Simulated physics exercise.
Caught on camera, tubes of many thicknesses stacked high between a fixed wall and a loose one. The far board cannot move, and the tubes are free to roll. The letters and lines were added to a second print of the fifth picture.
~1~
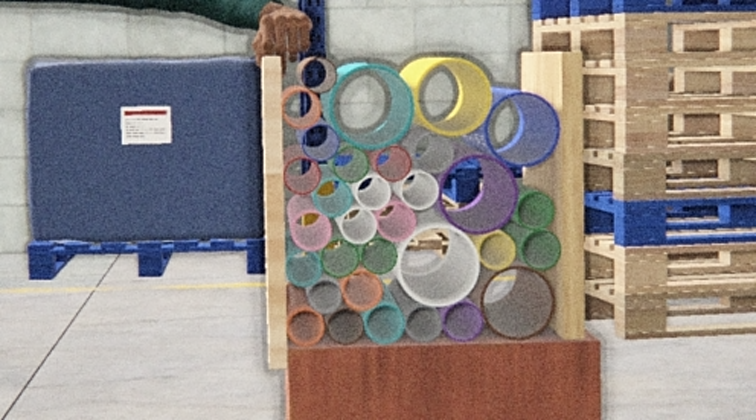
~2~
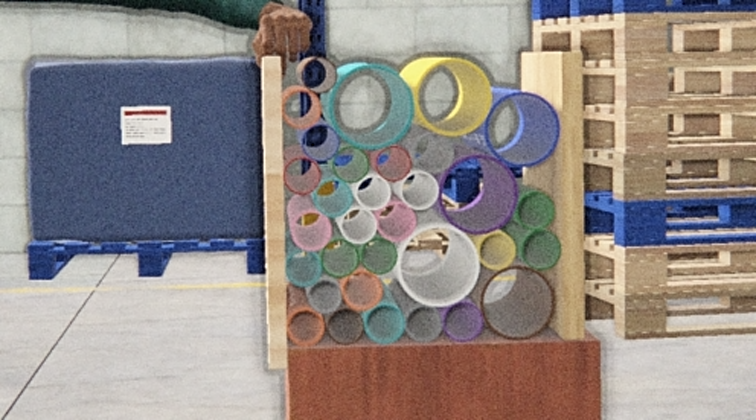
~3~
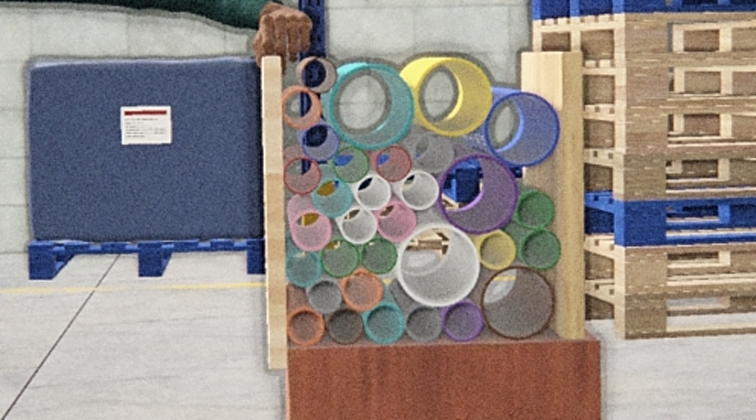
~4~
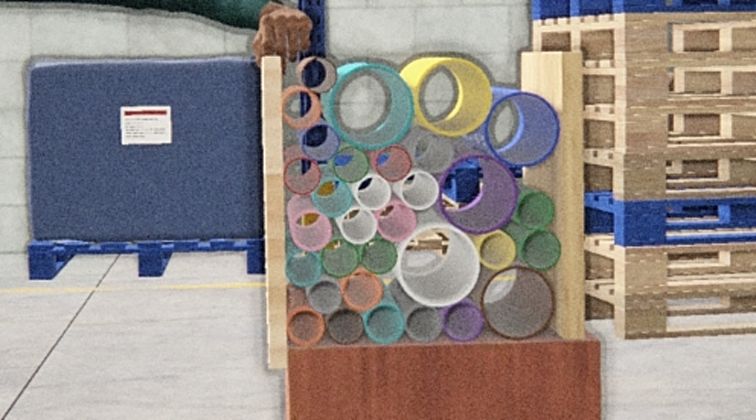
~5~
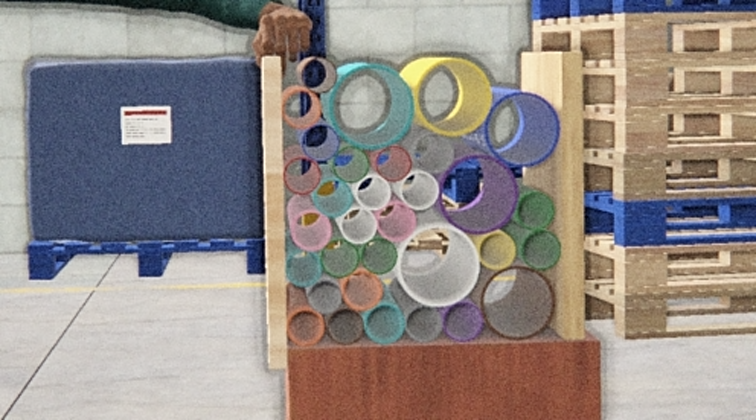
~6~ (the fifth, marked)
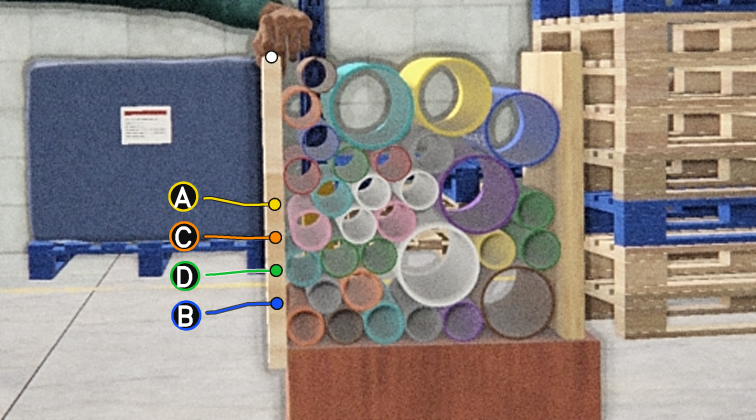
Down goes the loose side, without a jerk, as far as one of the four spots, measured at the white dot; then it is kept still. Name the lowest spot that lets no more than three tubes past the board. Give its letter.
Stop at A.
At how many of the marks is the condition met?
The number is one.
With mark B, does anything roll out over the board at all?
At B: Yes.
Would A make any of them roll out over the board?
At A: Yes.
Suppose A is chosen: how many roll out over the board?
The count is two.
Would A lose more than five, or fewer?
Fewer than five.
On the copy, A at (275, 204); B at (277, 303); C at (275, 237); D at (276, 270); the white dot at (272, 57).
On A. First, top of the board (282, 123).
Then, top of the board (283, 198).
Finally, top of the board (284, 204), two out over the board.
By contrast, B more than three out over the board; C four out over the board; D more than three out over the board.
